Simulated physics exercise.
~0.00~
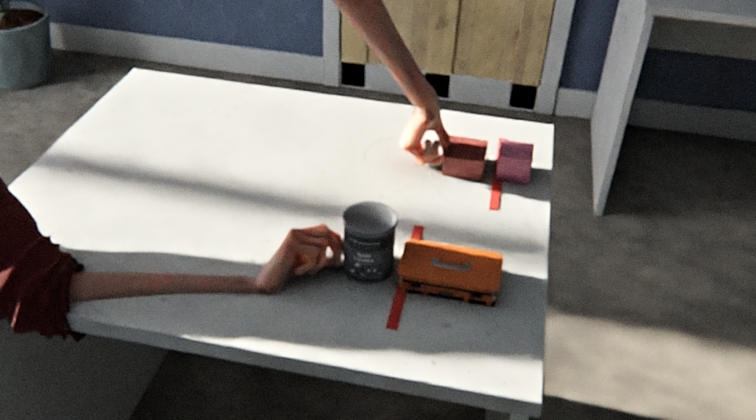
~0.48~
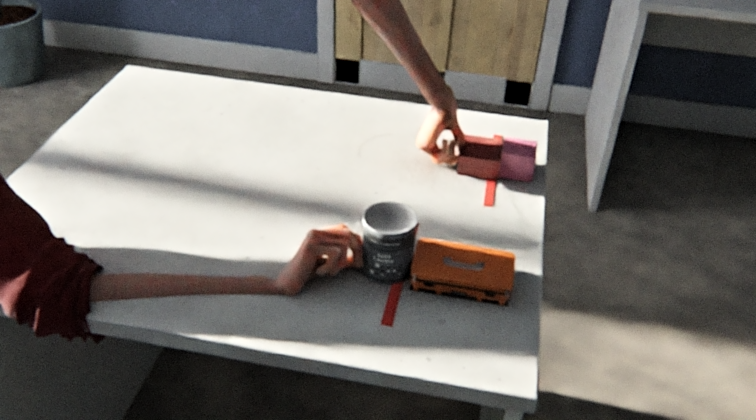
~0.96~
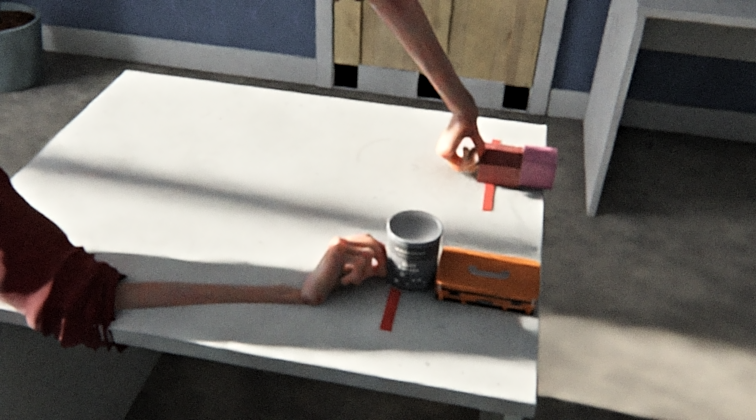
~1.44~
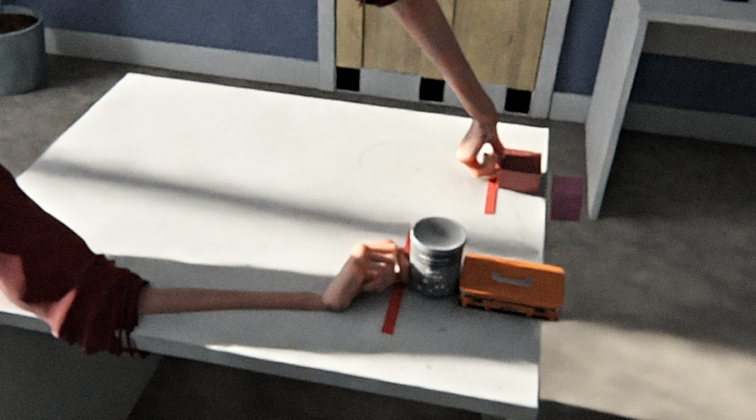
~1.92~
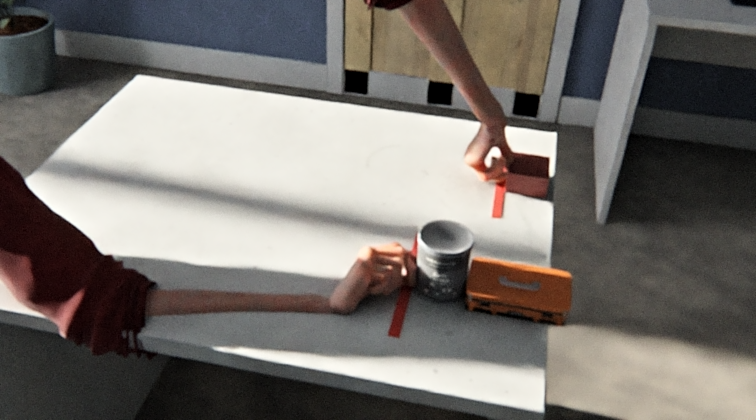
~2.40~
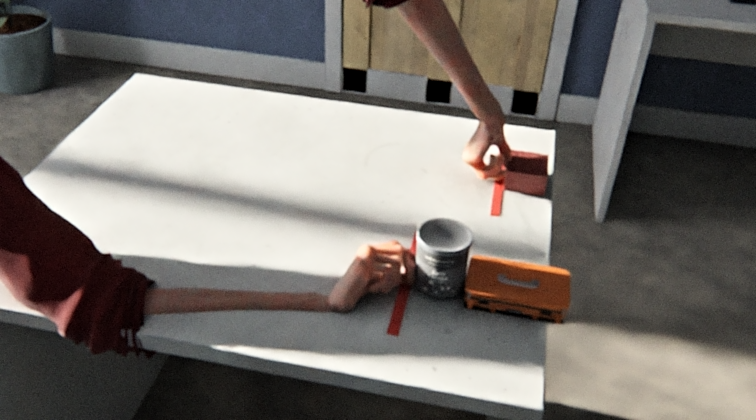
Two hands slowly pushed things to the right across a white table, one sliding a grey tin against an orange case and the other a red block against a pink one. The pink block tipped off the edge, while the orange case stayed on.
